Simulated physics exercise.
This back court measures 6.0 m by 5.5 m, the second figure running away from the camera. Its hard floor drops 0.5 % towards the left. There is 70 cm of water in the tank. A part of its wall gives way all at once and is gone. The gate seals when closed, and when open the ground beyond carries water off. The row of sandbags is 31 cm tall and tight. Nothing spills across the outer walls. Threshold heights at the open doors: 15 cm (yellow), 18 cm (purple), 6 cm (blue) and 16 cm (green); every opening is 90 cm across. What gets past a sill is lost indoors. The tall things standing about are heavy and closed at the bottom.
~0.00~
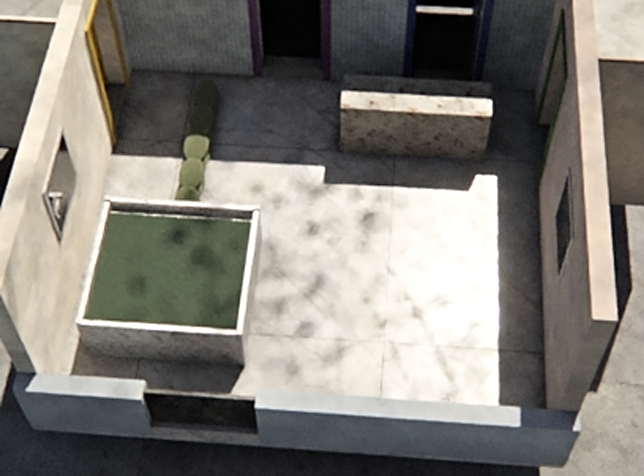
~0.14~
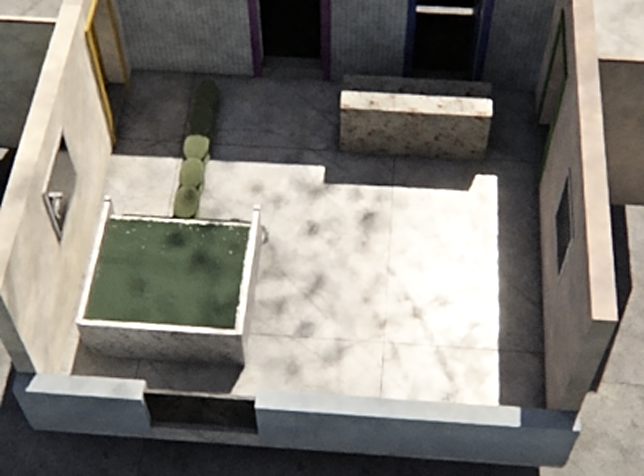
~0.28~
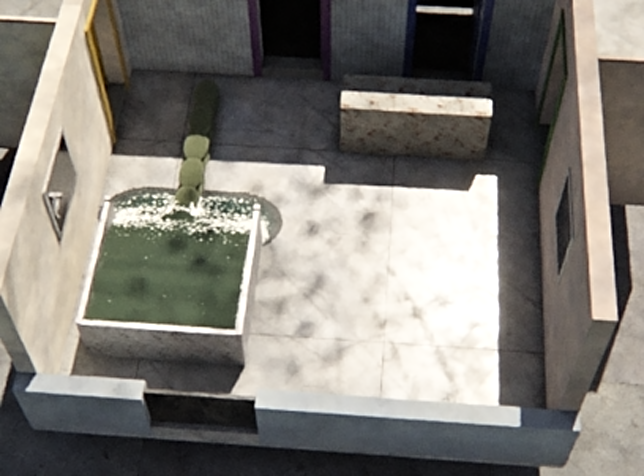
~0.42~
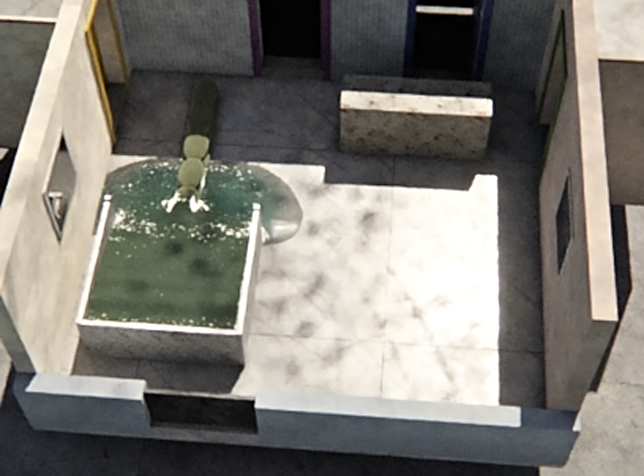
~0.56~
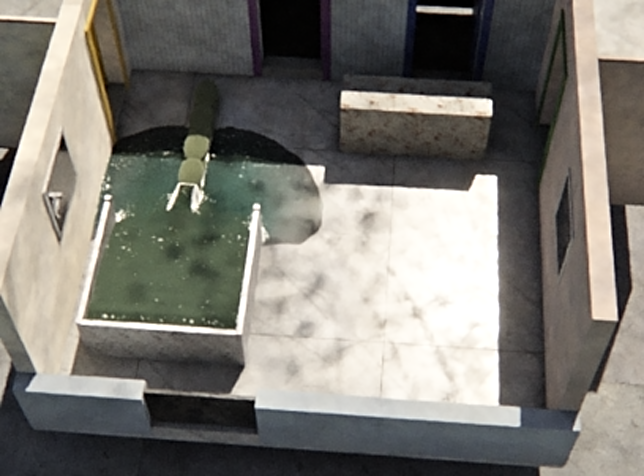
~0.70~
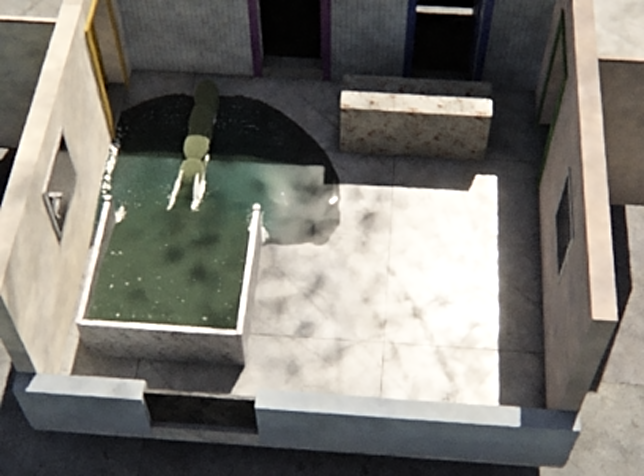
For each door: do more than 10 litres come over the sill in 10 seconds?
Within that time: At the yellow door it goes over the limit; at the purple door it exceeds the limit; at the blue door it goes over the limit; at the green door it does not reach the limit.
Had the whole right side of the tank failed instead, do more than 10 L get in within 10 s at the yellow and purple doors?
Against that limit: Yellow not over, purple below.
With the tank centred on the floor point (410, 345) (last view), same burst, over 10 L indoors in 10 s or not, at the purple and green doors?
Then: Purple not over, green over.
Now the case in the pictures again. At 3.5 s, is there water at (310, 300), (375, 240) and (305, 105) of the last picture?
In that order: Dry, dry, flooded.
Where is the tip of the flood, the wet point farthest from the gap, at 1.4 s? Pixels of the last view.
Near (363, 83).
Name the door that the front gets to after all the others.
It is the green one.
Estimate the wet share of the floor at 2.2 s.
Some 45 per cent of it.
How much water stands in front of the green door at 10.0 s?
Some 5.0 cm.
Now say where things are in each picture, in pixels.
The first frame shows still water, 70 cm deep, in the tank at (172, 267).
In the second frame, water pours out on the tank's far side and has run 1.0 m, to a hidden place; typically 8 cm deep outside, 70 cm at the tank's back.
In the third frame, the front is at a hidden place, 1.2 m from the gap on the tank's far side; 1.3 m2 of floor is under water; 70 cm left at the back of the tank.
In the fourth frame, the front is at (105, 184), 1.5 m from the gap on the tank's far side; 2.6 m2 of floor is under water; 64 cm left at the back of the tank.
In the fifth frame, water pours out on the tank's far side and has run 1.9 m, to (155, 132); typically 8 cm deep outside, 59 cm at the tank's back.
In the sixth frame, water pours out on the tank's far side and has run 2.5 m, to (166, 100); typically 7 cm deep outside, 59 cm at the tank's back.
After 1.4 s water covers 35 % of the floor and is deepest (48 cm) near (142, 80); yellow door 16 cm at the sill, 0 L in, purple door 28 cm at the sill, 7 L in, blue door not reached, green door not reached.
After 2.2 s water covers 45 % of the floor and is deepest (42 cm) near (150, 100); yellow door 22 cm at the sill, 6 L in, purple door 31 cm at the sill, 37 L in, blue door 5 cm at the sill, 0 L in, green door not reached.
After 3.5 s water covers 50 % of the floor and is deepest (28 cm) near (524, 110); yellow door 23 cm at the sill, 76 L in, purple door 19 cm at the sill, 73 L in, blue door 8 cm at the sill, 0 L in, green door 12 cm at the sill, 0 L in.
After 6.0 s water covers 90 % of the floor and is deepest (24 cm) near (533, 435); yellow door 13 cm at the sill, 91 L in, purple door 9 cm at the sill, 75 L in, blue door 11 cm at the sill, 22 L in, green door 10 cm at the sill, 1 L in.
After 10.0 s water covers 95 % of the floor and is deepest (12 cm) near (97, 404); yellow door 7 cm at the sill, 92 L in, purple door 7 cm at the sill, 75 L in, blue door 8 cm at the sill, 63 L in, green door 5 cm at the sill, 1 L in.
